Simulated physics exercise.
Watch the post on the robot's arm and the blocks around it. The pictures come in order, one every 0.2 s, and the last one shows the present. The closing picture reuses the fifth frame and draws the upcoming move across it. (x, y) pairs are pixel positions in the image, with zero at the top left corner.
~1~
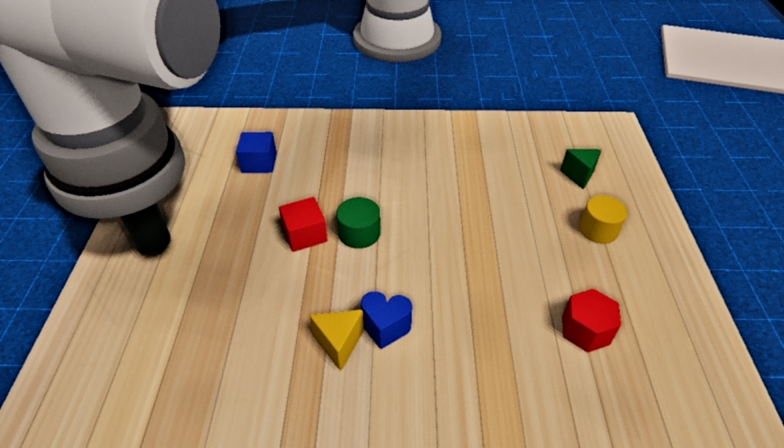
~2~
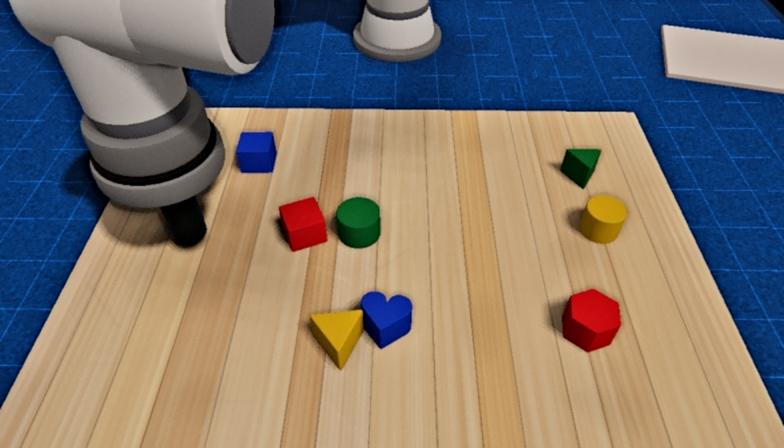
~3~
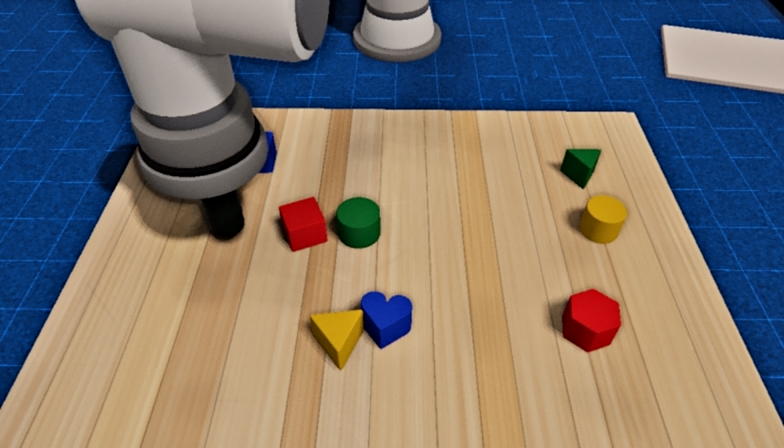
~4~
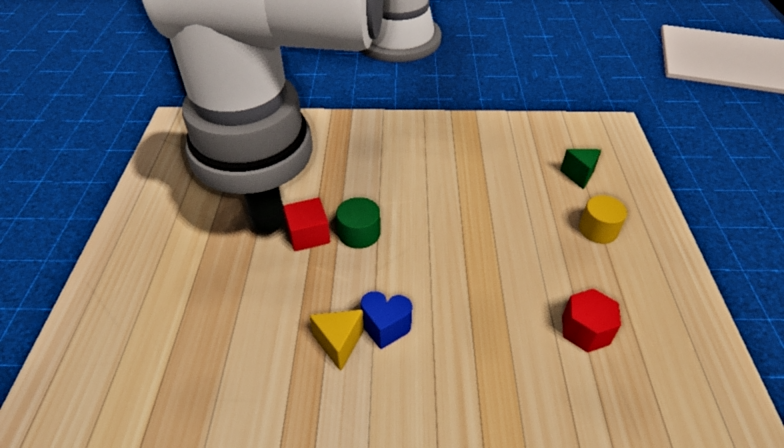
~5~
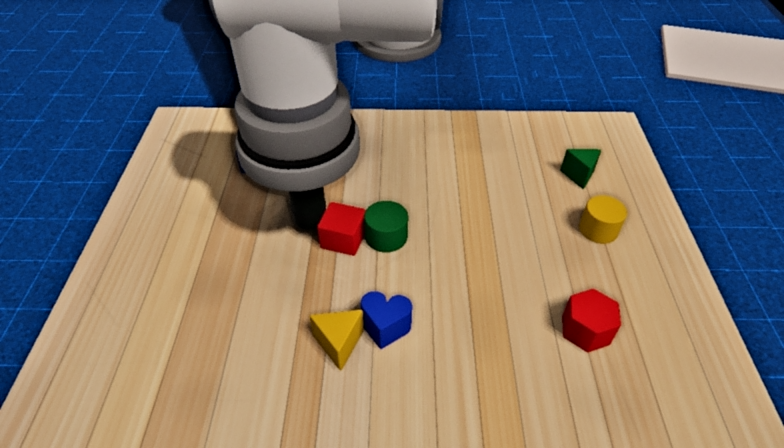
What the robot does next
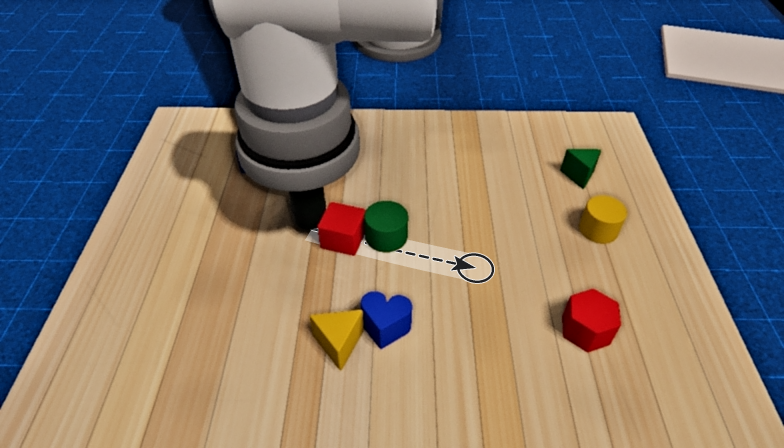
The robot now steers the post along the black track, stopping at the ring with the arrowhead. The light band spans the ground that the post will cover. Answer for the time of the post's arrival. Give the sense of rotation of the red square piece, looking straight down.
My answer: Anticlockwise.
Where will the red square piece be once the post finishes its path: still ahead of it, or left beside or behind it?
I'd say it is still being pushed.
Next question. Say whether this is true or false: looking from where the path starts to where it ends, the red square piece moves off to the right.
My answer: False.
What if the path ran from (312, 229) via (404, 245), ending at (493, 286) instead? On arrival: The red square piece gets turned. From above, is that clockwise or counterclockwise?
My prediction: CCW.
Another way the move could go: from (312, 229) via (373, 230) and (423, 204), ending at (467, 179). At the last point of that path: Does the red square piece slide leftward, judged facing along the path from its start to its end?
I'd say no.
Drawn move, from (312, 229) to (475, 268).
The first path, step by step. One third of the way, post (365, 233); red square piece (401, 228), turned 15° anticlockwise; green disc (443, 221).
Two thirds of the way, post (419, 246); red square piece (459, 238), turned 25° anticlockwise; green disc (497, 224).
At the end, post (477, 258); red square piece (521, 248), turned 35° anticlockwise; blue heart block still; green disc (546, 220).
